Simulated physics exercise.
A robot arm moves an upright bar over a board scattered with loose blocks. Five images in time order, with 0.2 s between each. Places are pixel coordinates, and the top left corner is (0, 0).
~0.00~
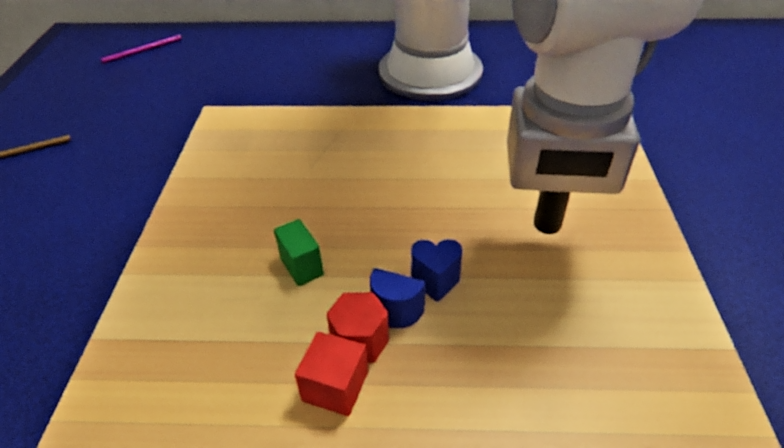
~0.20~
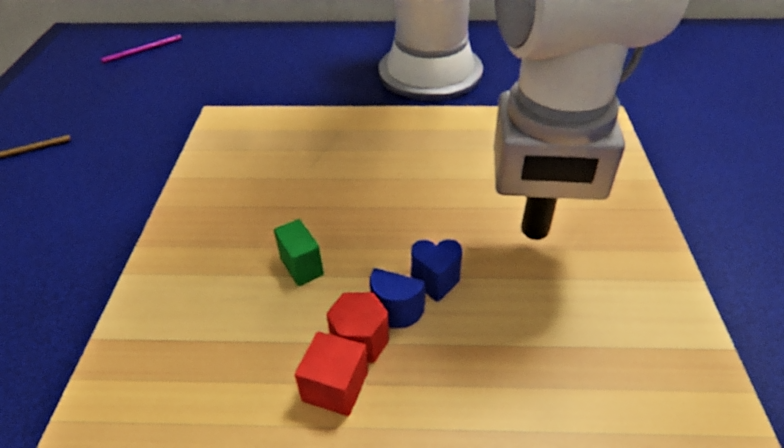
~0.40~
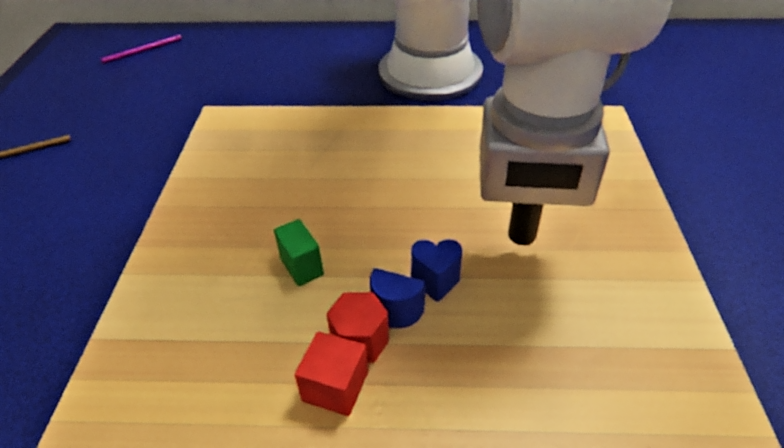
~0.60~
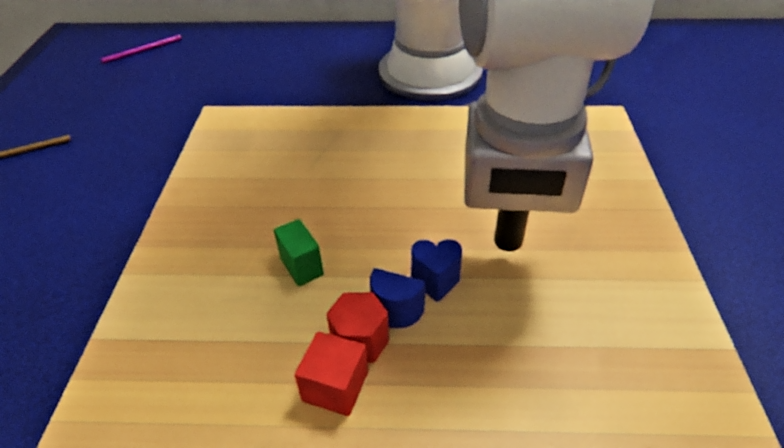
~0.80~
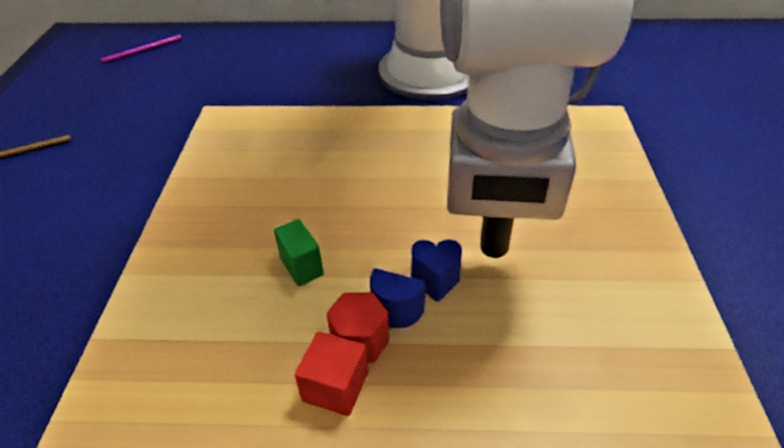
A robot arm moving its dark upright bar slowly leftward above a wooden board, while the red, blue and green blocks stay still.
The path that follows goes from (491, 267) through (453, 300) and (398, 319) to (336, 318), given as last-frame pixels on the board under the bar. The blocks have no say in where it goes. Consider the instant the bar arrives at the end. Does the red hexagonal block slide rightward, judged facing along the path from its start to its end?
That would be a yes.
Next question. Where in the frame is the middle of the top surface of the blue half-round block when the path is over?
It should be at (331, 267) by then.
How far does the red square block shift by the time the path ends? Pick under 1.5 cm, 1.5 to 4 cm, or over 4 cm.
Displaced less than 1.5 cm.
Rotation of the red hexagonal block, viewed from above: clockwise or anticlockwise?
From the top, the block rotates counterclockwise.
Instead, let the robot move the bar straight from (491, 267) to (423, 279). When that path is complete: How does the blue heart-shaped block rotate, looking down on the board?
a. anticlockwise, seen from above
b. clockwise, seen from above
My pick is a.
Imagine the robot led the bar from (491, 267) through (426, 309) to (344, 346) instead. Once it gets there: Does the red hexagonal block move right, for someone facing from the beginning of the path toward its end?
I expect so.
What follows on the original path. One third of the way, bar at (455, 282); blue heart-shaped block at (431, 252).
Two thirds of the way, bar at (397, 301); red hexagonal block at (329, 310), turned 55° anticlockwise; blue half-round block at (359, 275), turned 55° clockwise; blue heart-shaped block at (427, 252), turned 15° clockwise.
At the end, bar at (333, 301); red square block unmoved; red hexagonal block at (295, 314), turned 115° anticlockwise; blue half-round block at (331, 267), turned 150° clockwise; blue heart-shaped block at (427, 252), turned 15° clockwise.
